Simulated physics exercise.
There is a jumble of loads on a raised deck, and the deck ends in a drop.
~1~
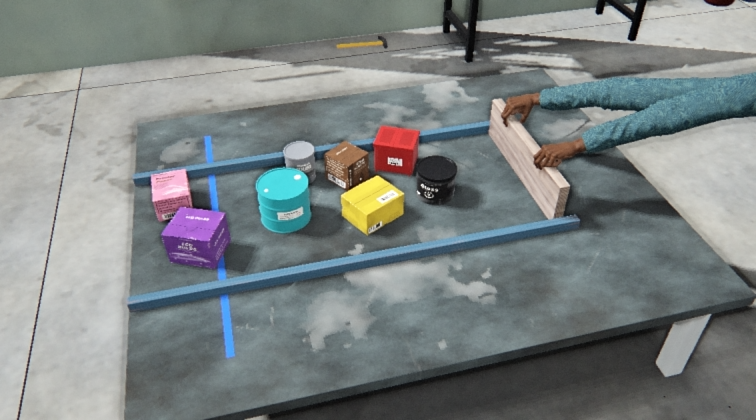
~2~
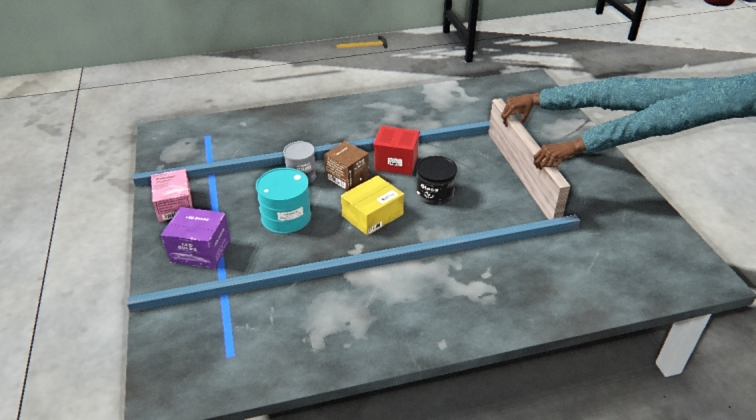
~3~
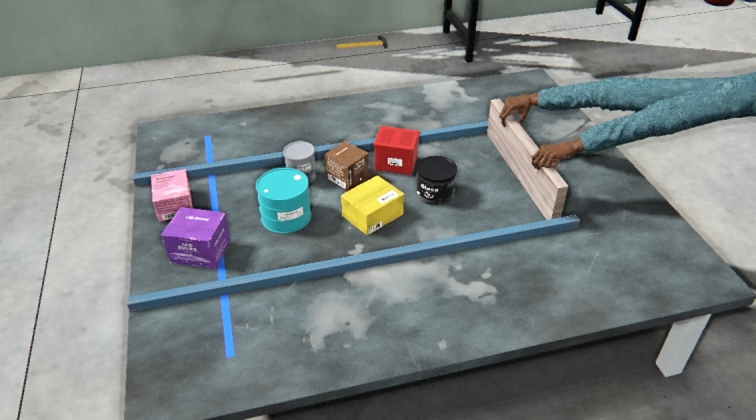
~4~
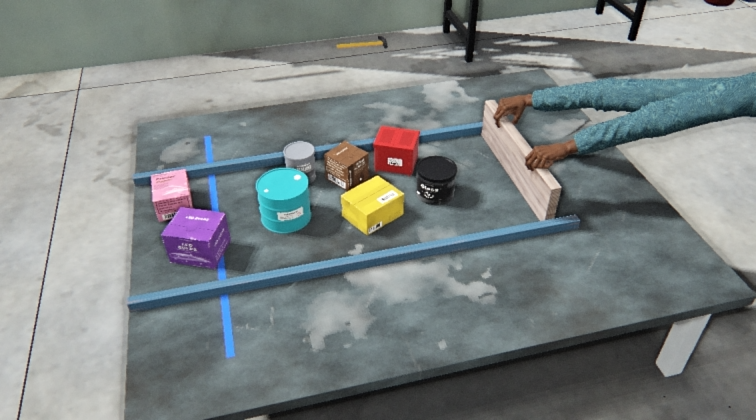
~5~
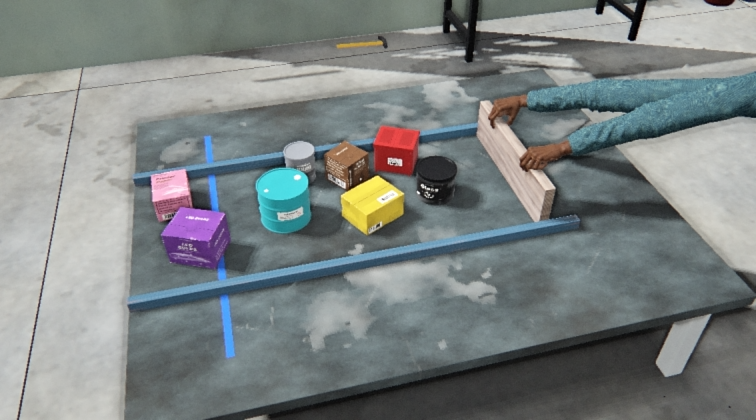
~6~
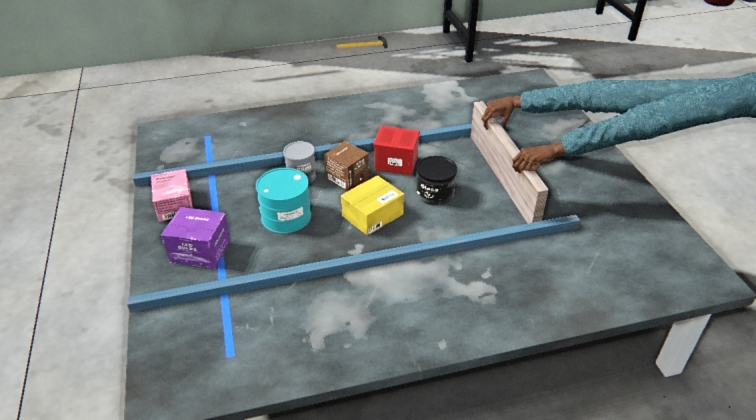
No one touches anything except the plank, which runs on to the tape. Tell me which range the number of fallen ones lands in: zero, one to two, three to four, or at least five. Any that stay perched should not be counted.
Lost: One or two.
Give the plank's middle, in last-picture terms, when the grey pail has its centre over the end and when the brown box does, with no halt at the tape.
For the grey pail, about (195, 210); for the brown box, about (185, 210).
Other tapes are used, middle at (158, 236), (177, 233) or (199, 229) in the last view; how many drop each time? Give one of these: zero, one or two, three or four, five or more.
Result per tape, in order - more than four / 5 or more / one or two.
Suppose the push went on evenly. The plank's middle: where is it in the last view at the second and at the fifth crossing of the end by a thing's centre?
Around (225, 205); afterwards around (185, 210).
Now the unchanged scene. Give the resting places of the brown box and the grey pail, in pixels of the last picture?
Result: One at about (161, 207), the other at about (152, 180).
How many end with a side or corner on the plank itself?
All in all, 3.
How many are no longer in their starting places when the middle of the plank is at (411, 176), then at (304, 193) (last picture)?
The number moved is 4 and then 7.
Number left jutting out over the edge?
Overhanging ones - 1.
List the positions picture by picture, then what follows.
The first picture shows pink box (172, 195); purple box (198, 238); turquoise canister (284, 200); plank (525, 157); tape (217, 226).
The second picture shows purple box (198, 238); red tote (397, 151).
The third picture shows turquoise canister (284, 200); yellow parcel (373, 205).
The fourth picture shows pink box (172, 195); plank (517, 158).
The fifth picture shows purple box (198, 238); black pail (436, 181).
The sixth picture shows pink box (172, 195); purple box (198, 238); turquoise canister (284, 200); plank (505, 160); tape (217, 226).
A little later, none off yet; pink box at rest near (172, 195); purple box at rest near (198, 238); turquoise canister at rest near (284, 200).
When it is over, the number that fall off is one or two; down, purple box and pink box.
